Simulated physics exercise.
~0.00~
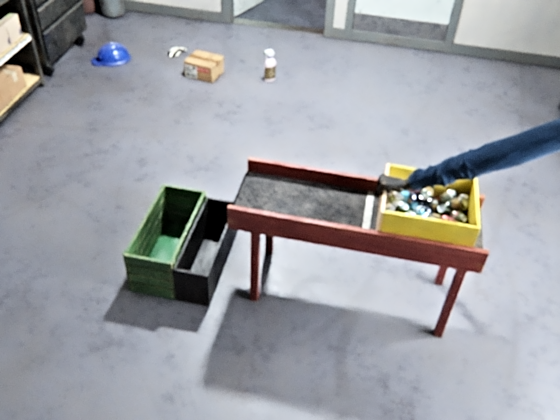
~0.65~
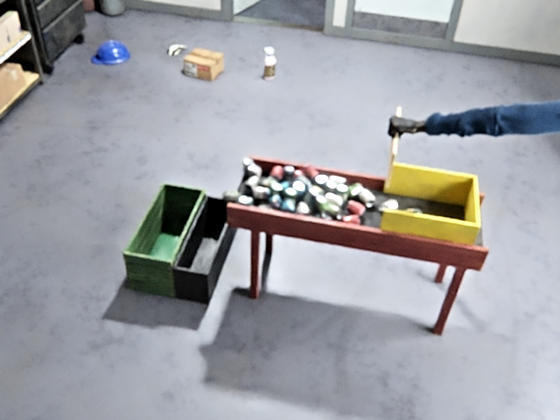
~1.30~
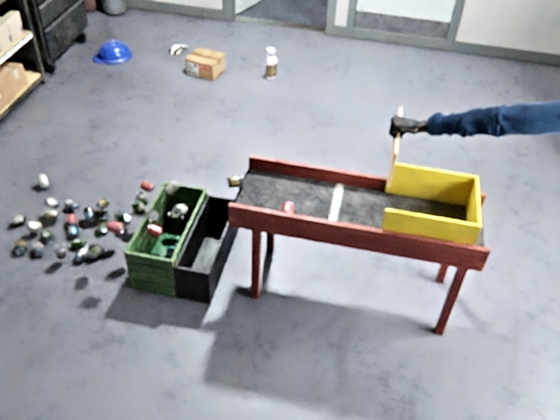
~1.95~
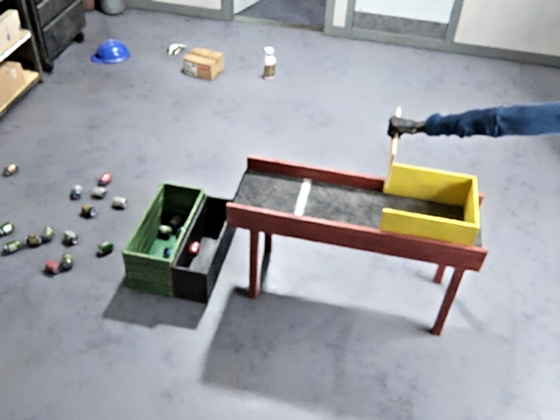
A yellow pen full of small mixed-coloured cans sits at the right end of a red-framed table with a dark belt, seen from above in a grey-floored room. Left of the table stand a black bin and a green tote, with a blue hard hat and cardboard box behind. A blue-sleeved arm lifts the gate, and the cans spread leftward along the belt. They fly off the left end, some dropping into the tote and many passing beyond it. At the end, the belt and pen are empty, with cans in both containers and most scattered across the floor at left.
